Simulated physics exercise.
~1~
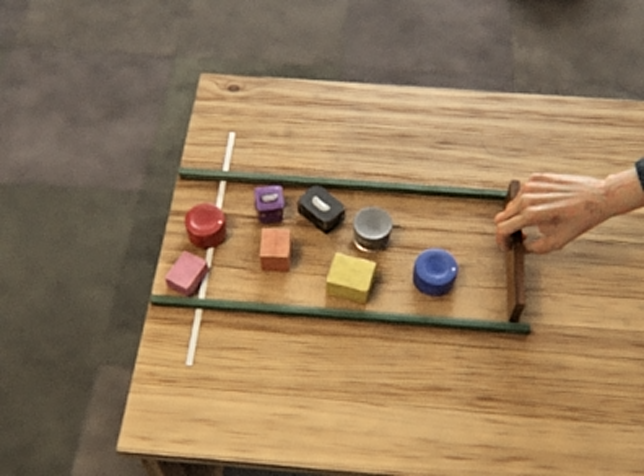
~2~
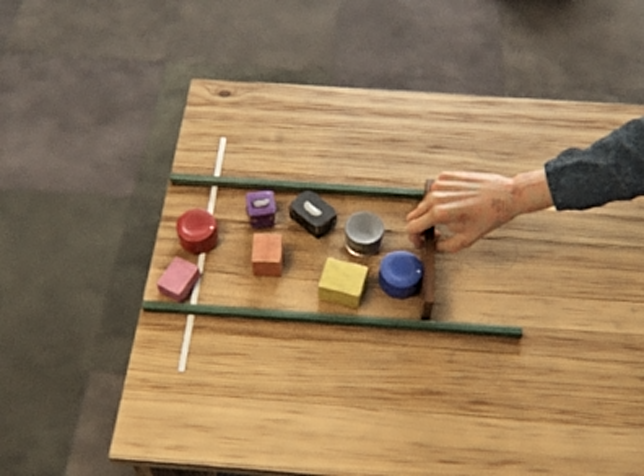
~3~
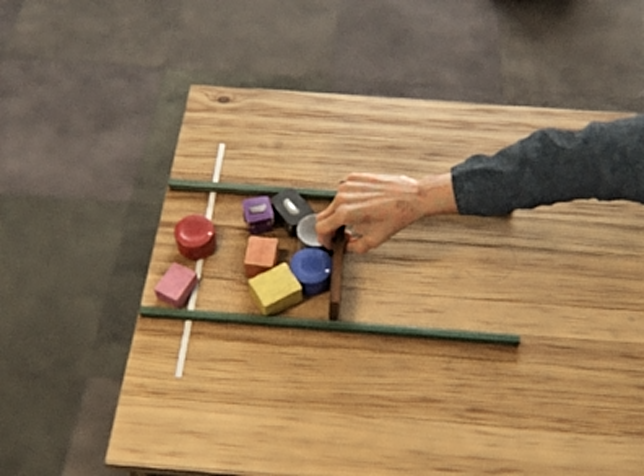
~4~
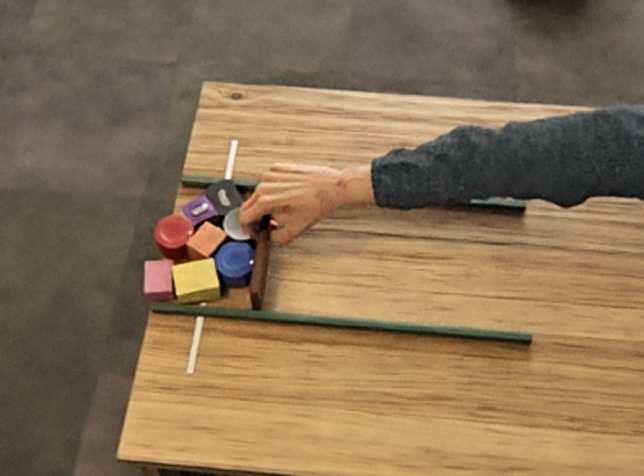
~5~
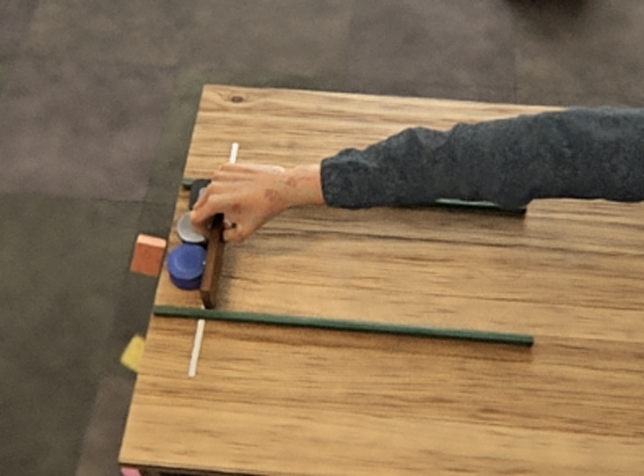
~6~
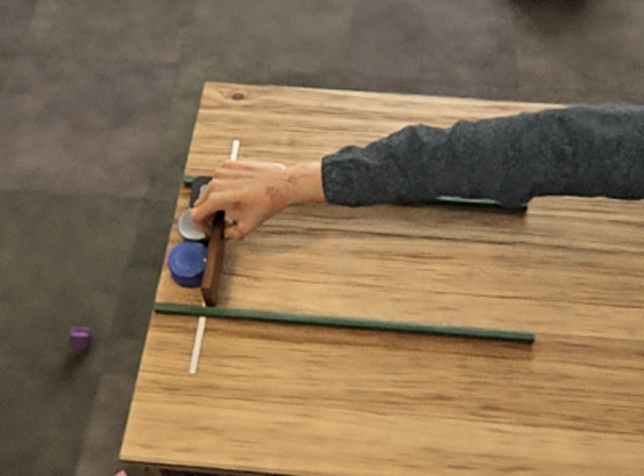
The video shows a hand sliding a wooden board leftward between two green rails on a table, gathering colourful blocks and lids. Several pieces, including the orange, yellow and purple ones, go over the edge, while the blue and grey lids remain beside the board at the tape.
